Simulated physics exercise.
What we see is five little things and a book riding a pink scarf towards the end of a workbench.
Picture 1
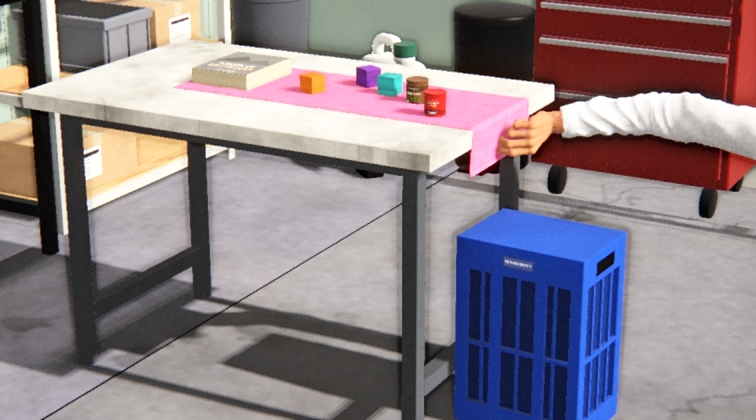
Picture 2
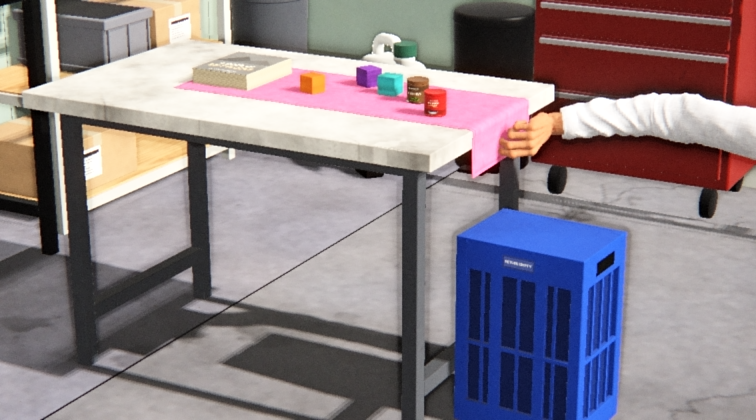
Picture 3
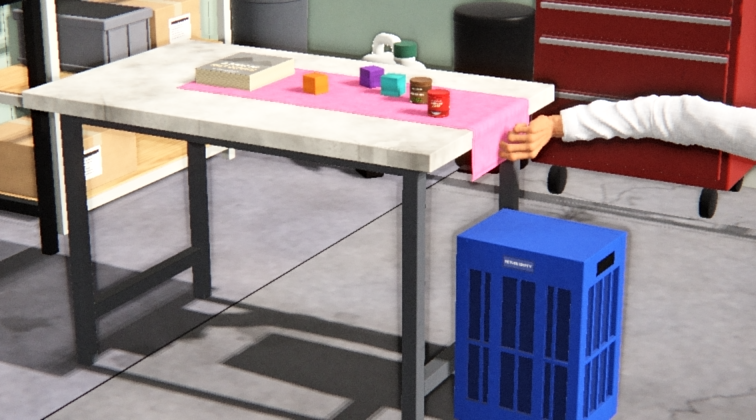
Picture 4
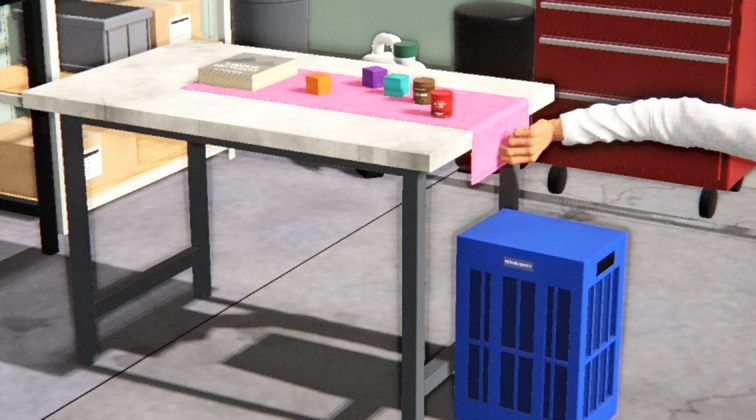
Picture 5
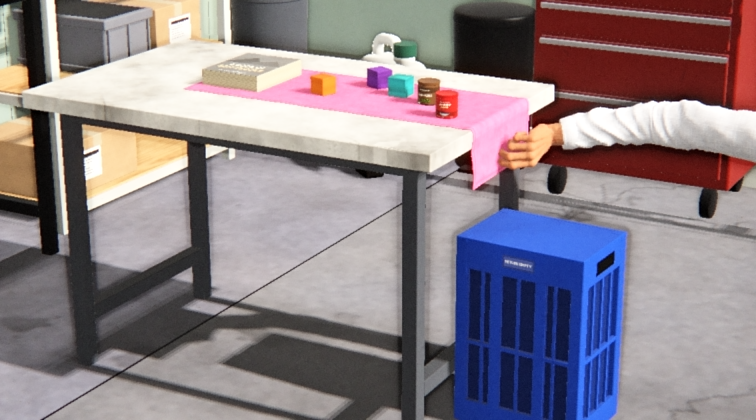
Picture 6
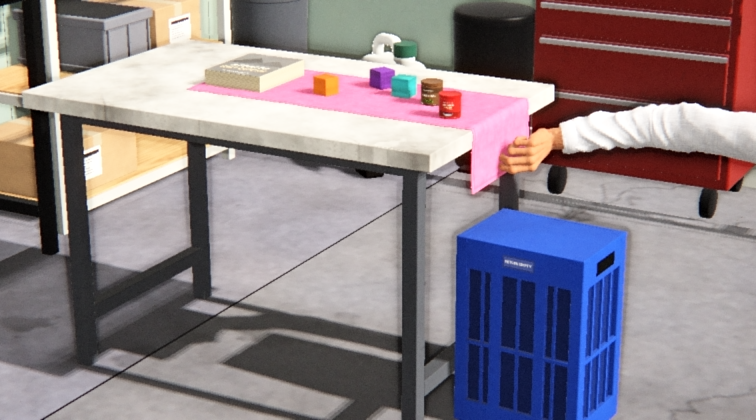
A pale-topped workbench with dark metal legs stands in a workshop with a grey concrete floor, seen from slightly above by a camera that stays still. On its pink scarf sit a book at the left, orange, purple and turquoise cubes, and brown and red pots, with a blue crate below right. A white-sleeved hand at the right draws the scarf slightly down over the edge, and everything on it shifts slowly right.
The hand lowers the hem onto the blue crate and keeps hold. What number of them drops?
The answer is one.
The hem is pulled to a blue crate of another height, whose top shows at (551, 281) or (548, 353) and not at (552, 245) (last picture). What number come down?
It would be 2 and 4.
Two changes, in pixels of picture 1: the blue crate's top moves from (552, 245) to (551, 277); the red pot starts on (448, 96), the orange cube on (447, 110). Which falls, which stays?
The red pot is carried off, the orange cube comes down.
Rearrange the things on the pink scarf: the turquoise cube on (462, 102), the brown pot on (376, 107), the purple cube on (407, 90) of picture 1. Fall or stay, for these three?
The turquoise cube goes over, the brown pot stays on, the purple cube stays on.
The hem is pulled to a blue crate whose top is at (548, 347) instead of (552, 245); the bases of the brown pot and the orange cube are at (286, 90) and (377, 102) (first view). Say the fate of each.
The brown pot stays on; the orange cube comes down.
A little later, hem on the crate; all still up.
Next, hem on the crate; red pot gone.
When it is over, hem on the crate; red pot gone. Over the edge go one.
